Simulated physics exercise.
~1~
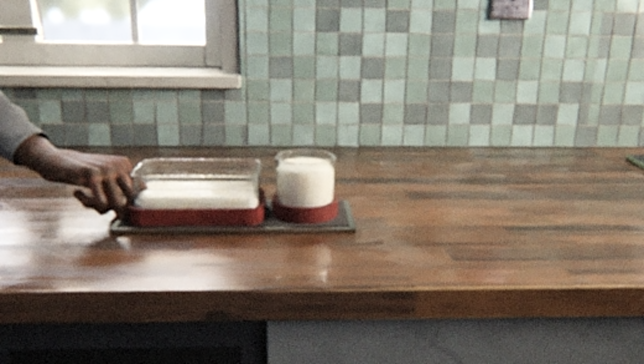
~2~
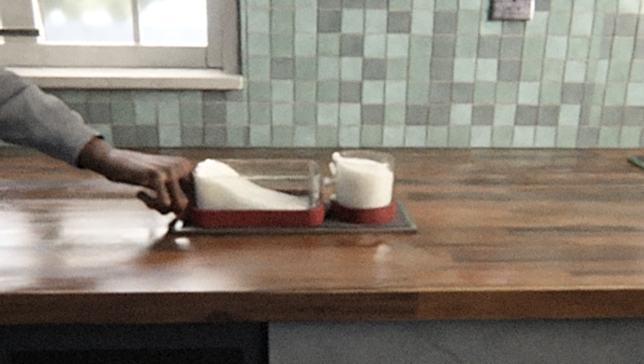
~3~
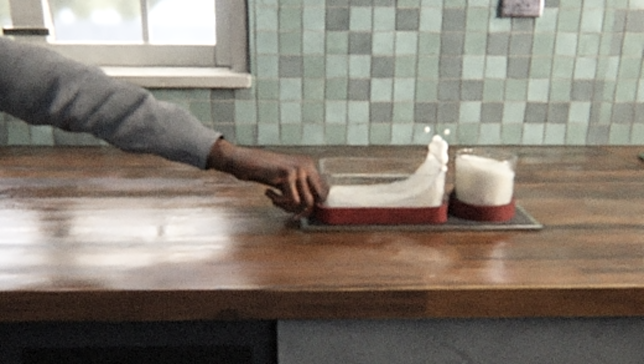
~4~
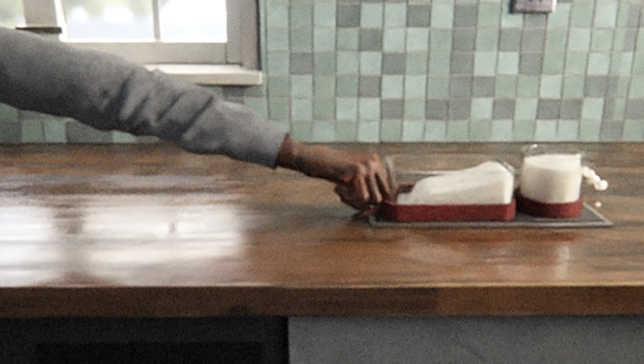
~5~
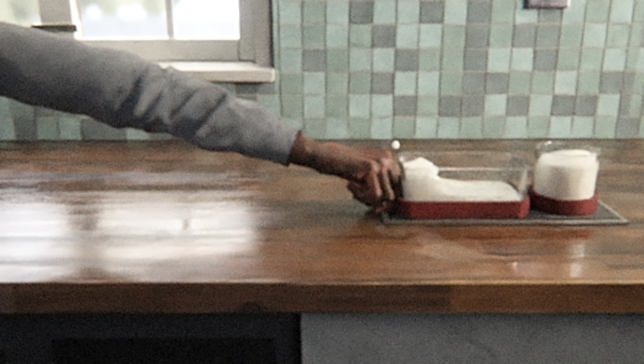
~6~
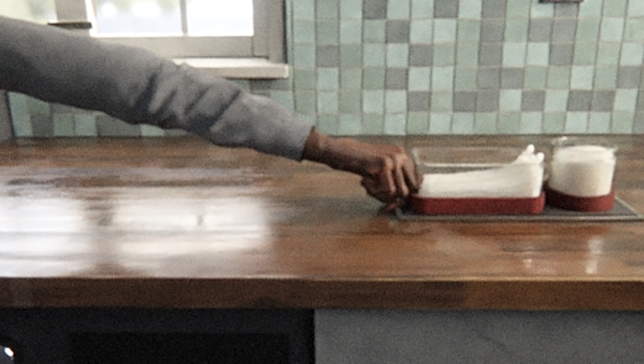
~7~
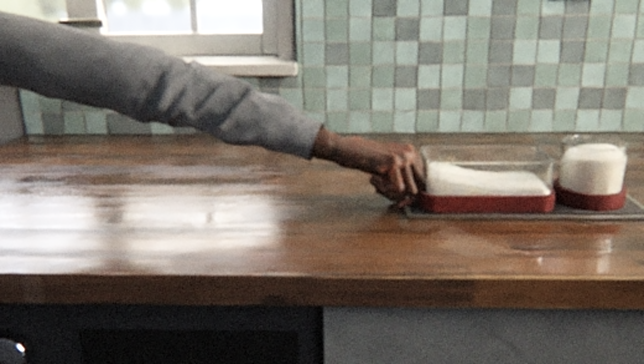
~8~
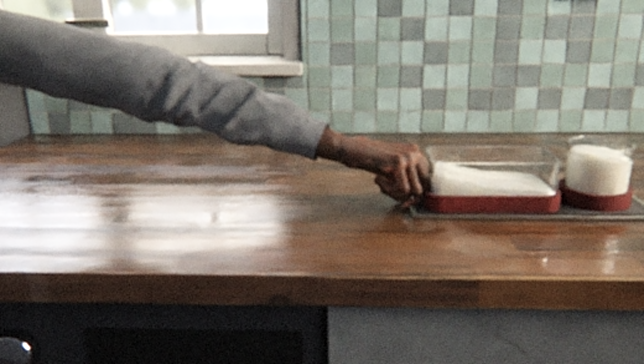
In a kitchen seen from the front, a glossy wooden counter runs below a wall of green and grey tiles, with a window at upper left. On a dark tray, an oblong clear tub stands left of a clear mug, both holding white milk and seated in red holders. A grey-sleeved arm reaches in from the left and pushes the tray rightward. The milk heaps up at the tub's left end, then surges to its right side, and some splashes out over the mug's right rim. The tray slows, the milk settles unevenly, and the hand remains at the tray's left end.
